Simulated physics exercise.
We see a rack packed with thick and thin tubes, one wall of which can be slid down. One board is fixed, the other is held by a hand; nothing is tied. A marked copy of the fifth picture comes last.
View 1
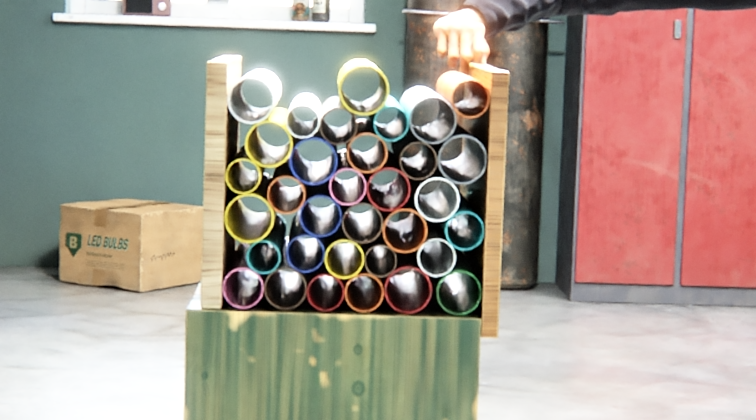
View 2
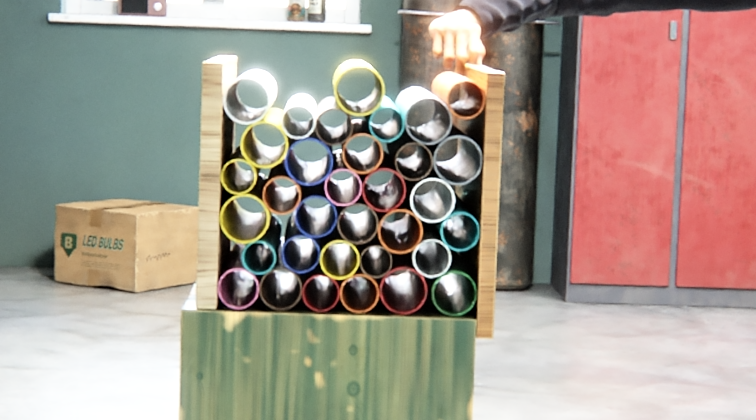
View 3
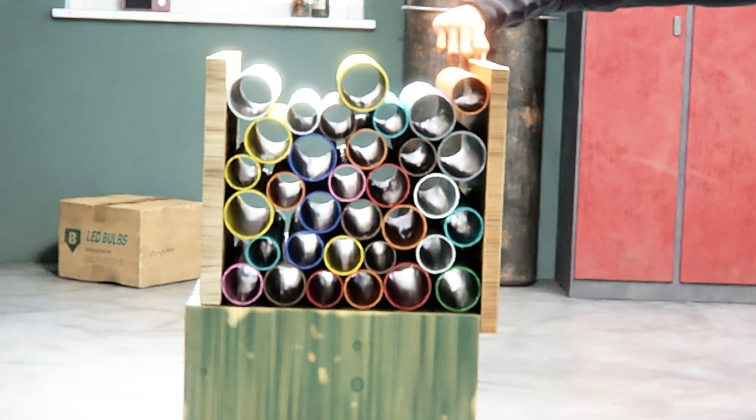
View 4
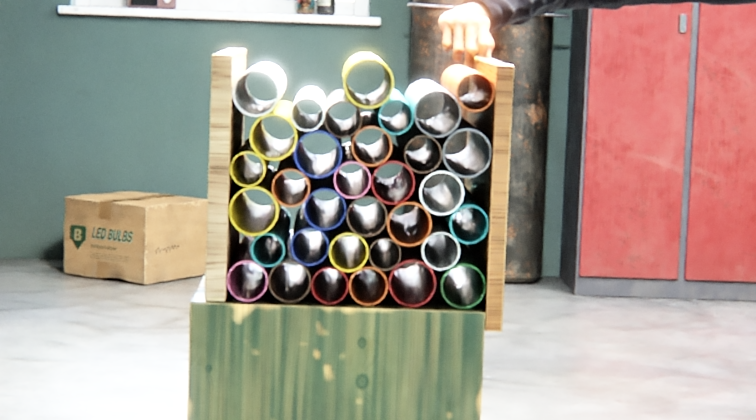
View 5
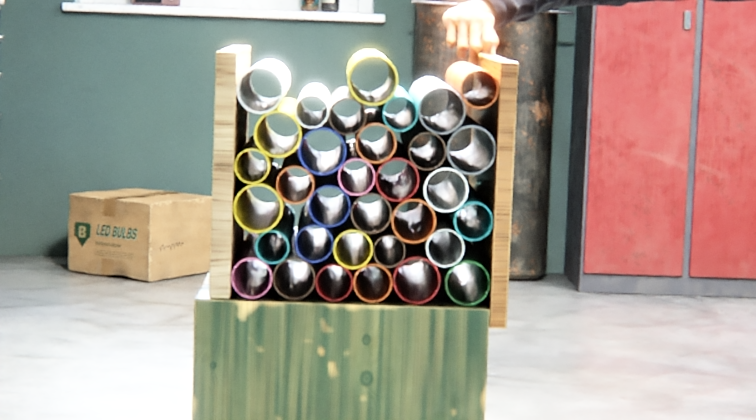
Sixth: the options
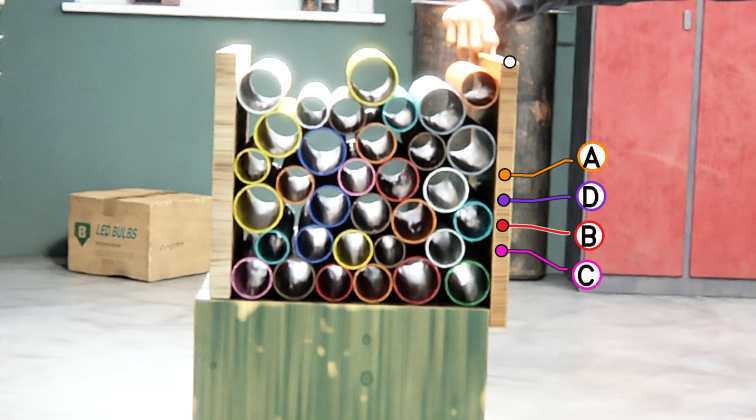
The footage shows thick and thin coloured tubes stacked between two upright side boards on a green wooden base, while a hand stays at the top of the right board; the tubes keep their arrangement as the view shifts slightly.
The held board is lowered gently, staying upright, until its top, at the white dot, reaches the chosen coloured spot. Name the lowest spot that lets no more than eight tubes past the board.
The lowest mark that will do is C.
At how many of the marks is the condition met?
Four of them.
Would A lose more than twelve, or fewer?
Fewer than twelve.
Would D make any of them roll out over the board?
Yes, at D.
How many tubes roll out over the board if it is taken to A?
With A, one.
On the marked copy, A at (505, 174); B at (502, 225); C at (501, 251); D at (504, 200); the white dot at (510, 62).
With C. Early on, top of the board (497, 141).
Further on, top of the board (493, 230).
At the end, top of the board (492, 250), three out over the board.
As for the rest, A one out over the board; B three out over the board; D one out over the board.
